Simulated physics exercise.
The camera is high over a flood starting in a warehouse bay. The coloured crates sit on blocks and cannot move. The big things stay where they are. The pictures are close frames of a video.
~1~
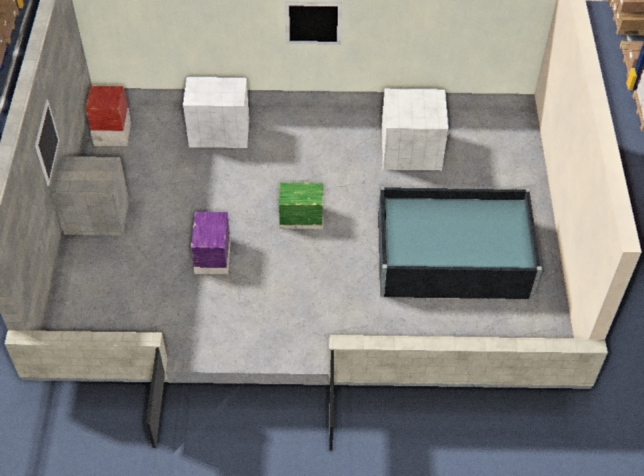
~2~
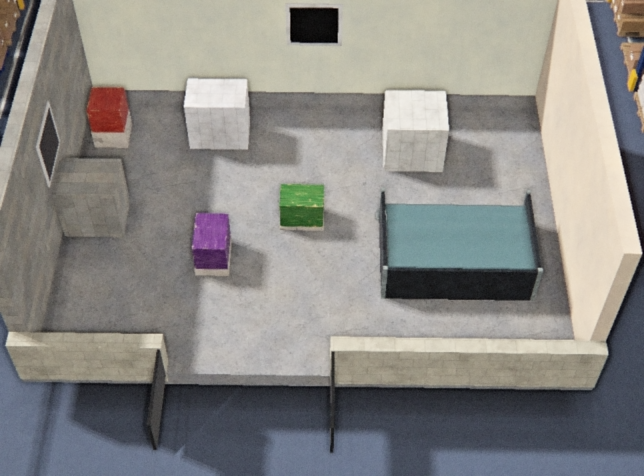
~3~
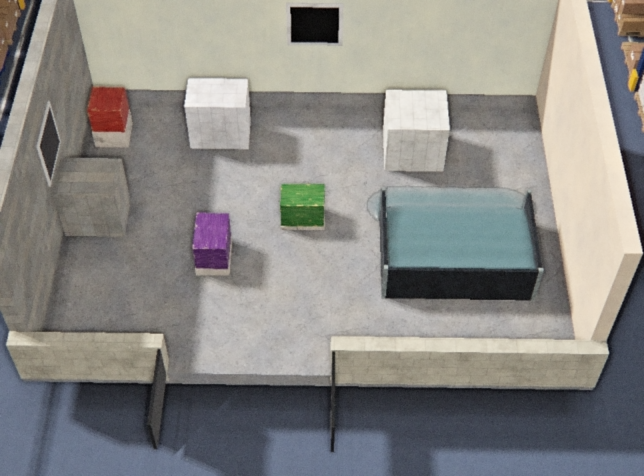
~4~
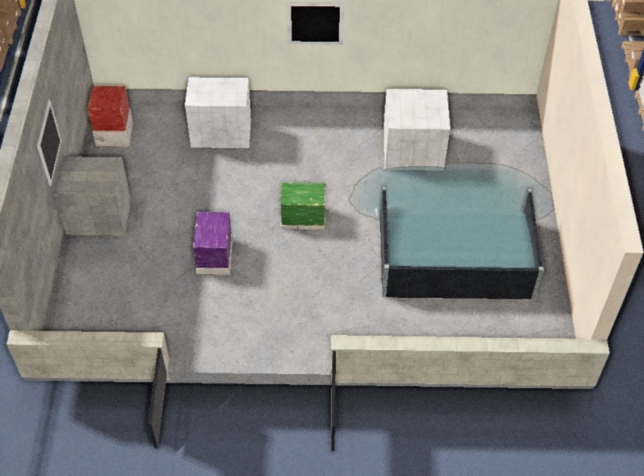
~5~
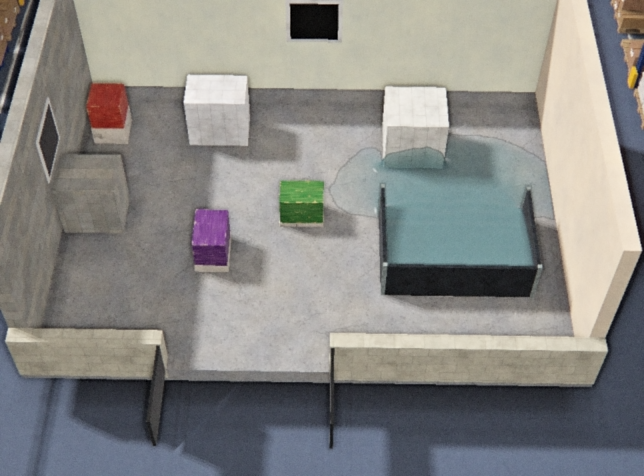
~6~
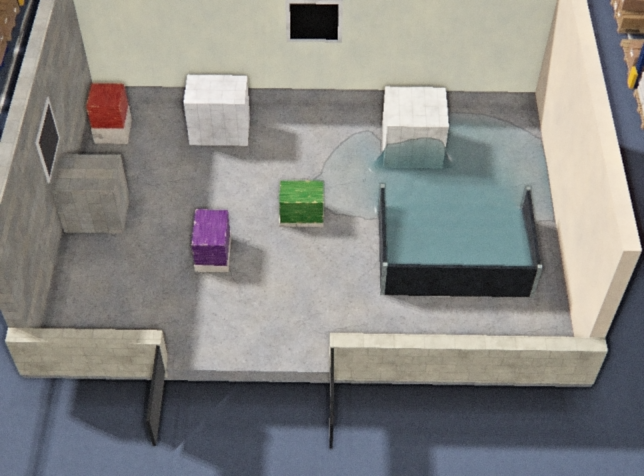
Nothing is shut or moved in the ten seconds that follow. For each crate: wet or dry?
In the end: The green crate is soaked; the purple crate keeps dry; the red crate keeps dry.
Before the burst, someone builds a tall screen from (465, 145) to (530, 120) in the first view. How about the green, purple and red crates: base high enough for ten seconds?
In short: Green crate is topped; purple crate stays dry; red crate escapes it.
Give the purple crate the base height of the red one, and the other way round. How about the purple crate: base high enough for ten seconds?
Then: Purple keeps dry.
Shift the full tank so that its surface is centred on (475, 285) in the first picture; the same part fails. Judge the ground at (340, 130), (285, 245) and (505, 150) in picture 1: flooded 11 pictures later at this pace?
As listed: Awash, free of water, covered.
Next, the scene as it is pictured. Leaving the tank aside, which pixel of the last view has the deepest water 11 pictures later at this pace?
Near (521, 98).
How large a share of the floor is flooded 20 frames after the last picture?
Some 55 per cent.
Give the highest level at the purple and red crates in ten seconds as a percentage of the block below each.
About 80 and 60 per cent.
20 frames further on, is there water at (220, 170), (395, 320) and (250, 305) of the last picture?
In that order: Under water, free of water, not flooded.
A moment on, water covers 25 % of the floor; the green crate water round its plinth, the purple crate not reached, the red crate not reached.
Next, water covers 40 % of the floor; the green crate water round its plinth, the purple crate not reached, the red crate not reached.
Then, water covers 55 % of the floor; the green crate water round its plinth, the purple crate water round its plinth, the red crate water round its plinth.
Later, water covers 70 % of the floor; the green crate water round its plinth, the purple crate water round its plinth, the red crate water round its plinth.
In the end, water covers 100 % of the floor; the green crate was topped, the purple crate stayed above the water, the red crate stayed above the water.
